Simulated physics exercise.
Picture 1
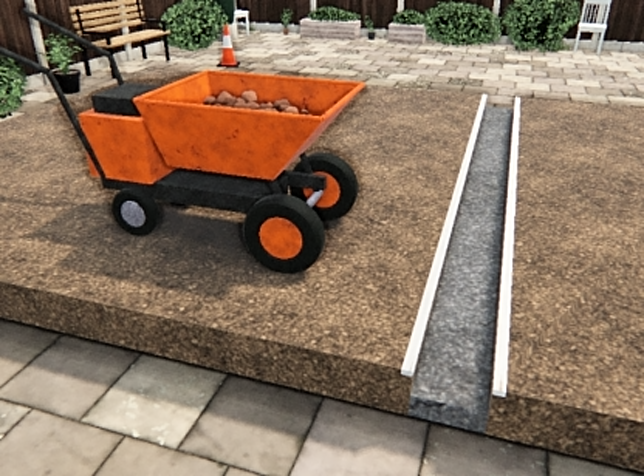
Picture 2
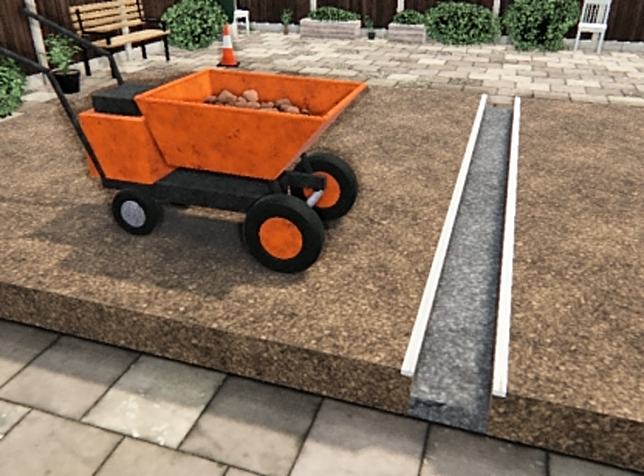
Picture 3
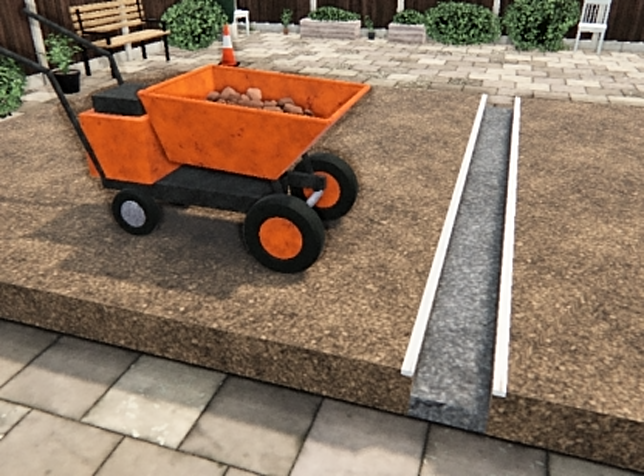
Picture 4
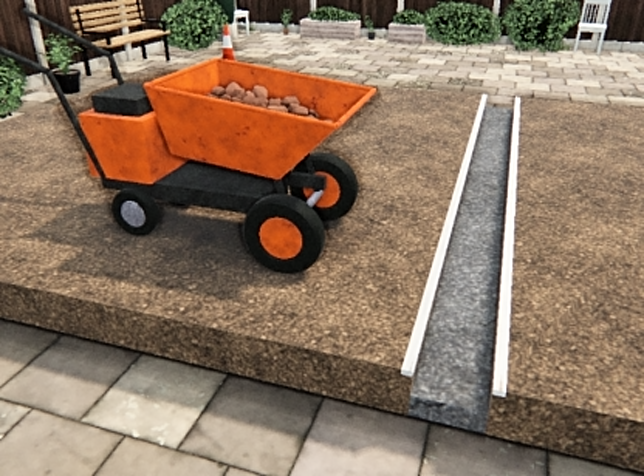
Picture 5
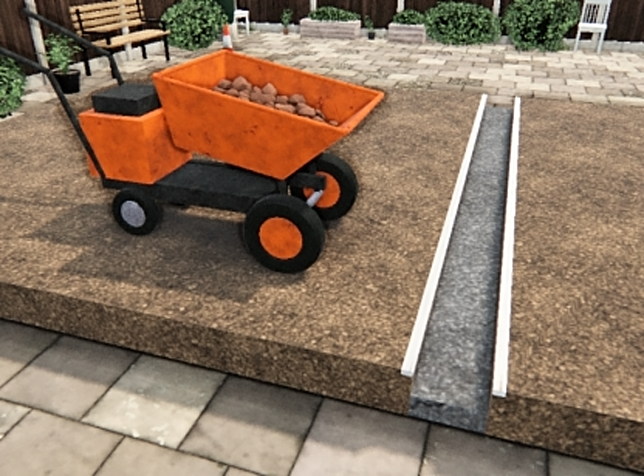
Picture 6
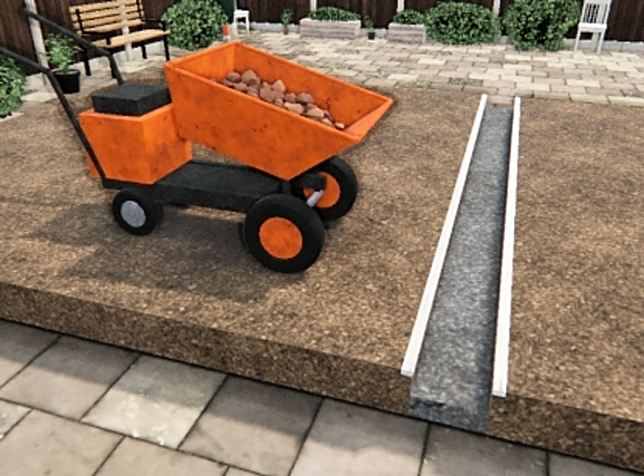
An orange power barrow with black wheels stands at left on a raised brown pad in a paved garden, seen from slightly above. Reddish-brown lumps of rubble sit in its skip, a narrow grey trench with white edging runs along the pad at right, and a bench, cone and shrubs are behind. The skip tilts slowly forward to the right, its rear rising, while the wheels and camera stay still.
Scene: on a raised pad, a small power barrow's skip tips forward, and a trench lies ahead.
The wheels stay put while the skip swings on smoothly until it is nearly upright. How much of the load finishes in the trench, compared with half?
More than half of it.
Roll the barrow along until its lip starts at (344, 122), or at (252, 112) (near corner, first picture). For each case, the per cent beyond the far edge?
About 10 % and about 0 %.
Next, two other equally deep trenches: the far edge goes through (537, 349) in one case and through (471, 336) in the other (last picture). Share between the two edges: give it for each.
Roughly 80 per cent, then roughly 50 per cent.
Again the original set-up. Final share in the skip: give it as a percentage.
Close to 15 percent.
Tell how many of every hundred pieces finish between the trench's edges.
About 70 %.
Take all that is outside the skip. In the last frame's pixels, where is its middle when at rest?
I'd say the middle ends up at about (463, 273).
Shortly afterwards, skip tipped steeply; the whole lot in the skip.
Next, skip tipped right over; the bulk in the skip; only a few short of the trench; a little in or heaped over the trench; only a few falling.
Some moments later, skip tipped right over; near a quarter in the skip; a little short of the trench; near two thirds in or heaped over the trench; only a few beyond it.
In the end, skip tipped right over; a little in the skip; a little short of the trench; near two thirds in or heaped over the trench; only a few beyond it.
